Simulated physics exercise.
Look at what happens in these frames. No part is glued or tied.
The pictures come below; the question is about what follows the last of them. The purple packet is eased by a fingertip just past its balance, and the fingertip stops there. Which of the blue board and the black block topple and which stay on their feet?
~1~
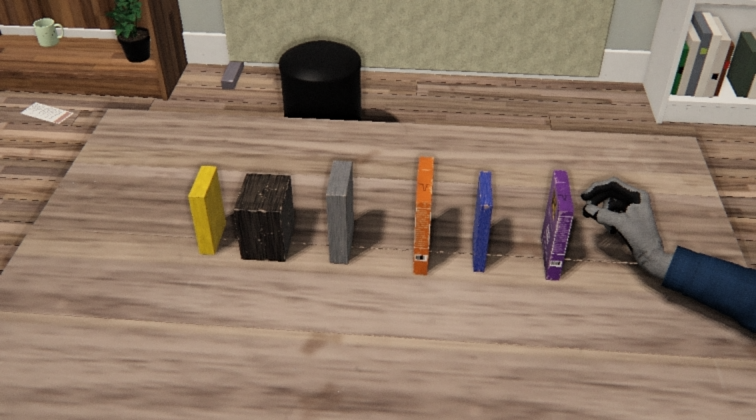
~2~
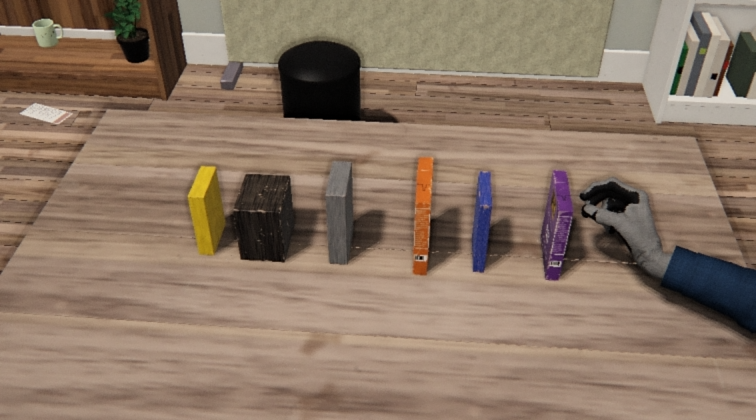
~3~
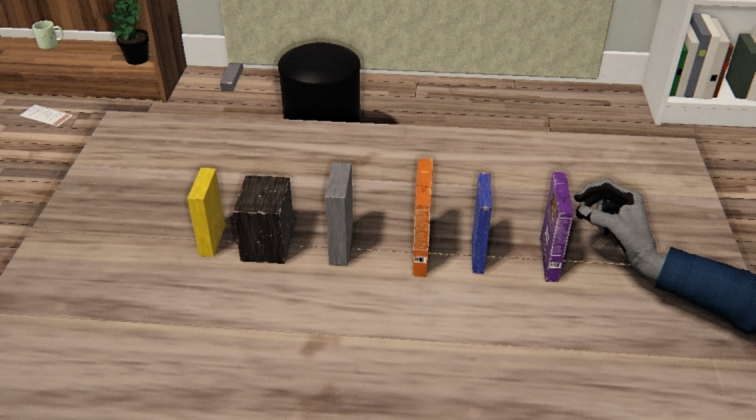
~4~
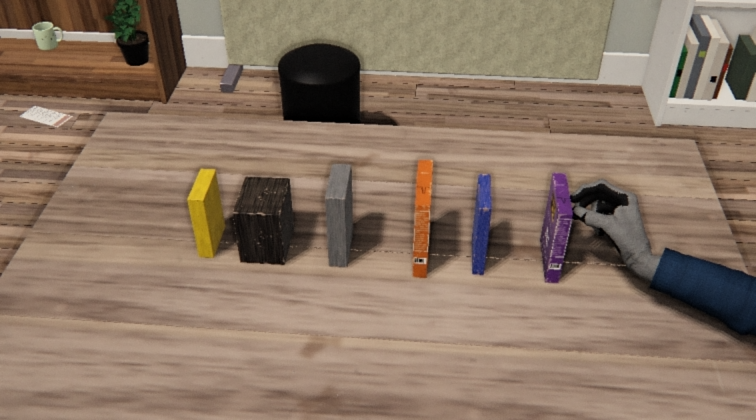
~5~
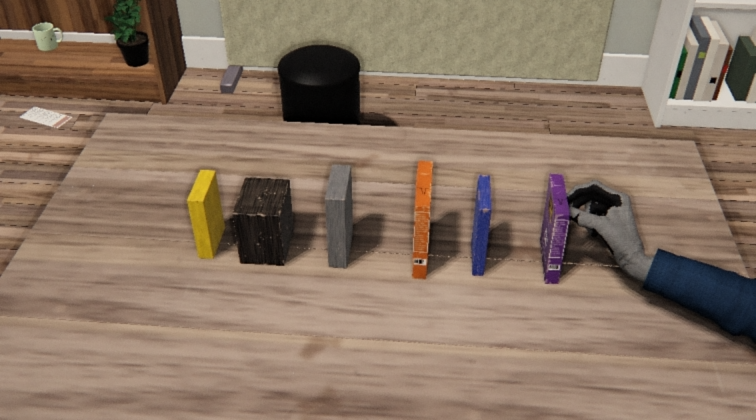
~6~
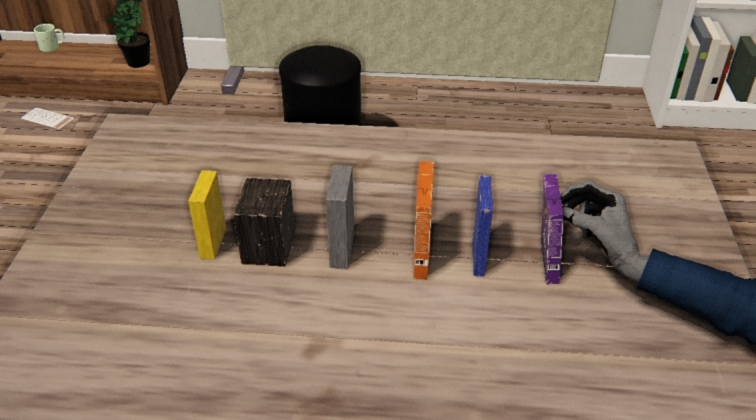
The blue board looks set to come down; the black block looks set to remain standing.
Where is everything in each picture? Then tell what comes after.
In the first frame, blue board (482, 222); black block (266, 218).
In the second frame, orange packet (423, 216); grey board (340, 213).
In the third frame, orange packet (423, 218); grey board (340, 215).
In the fourth frame, orange packet (422, 219); grey board (340, 216).
In the fifth frame, purple packet 2° over; orange packet (422, 220); grey board (340, 217).
In the sixth frame, purple packet 6° over; blue board (482, 227); black block (266, 222).
Then, 0.60 s past the last view, purple packet 73° over; blue board rocked 49° from its first pose near (446, 232); orange packet rocked 21° from its first pose.
Then, 0.80 s past the last view, purple packet 79° over; blue board rocked 73° from its first pose near (434, 243); orange packet rocked 67° from its first pose; grey board rocked 32° from its first pose.
Finally, down or leaning hard on the table, orange packet and blue board; left askew, grey board; black block still in place. Final places as the last picture's camera would see them, blue board near (433, 243), black block near (265, 222).
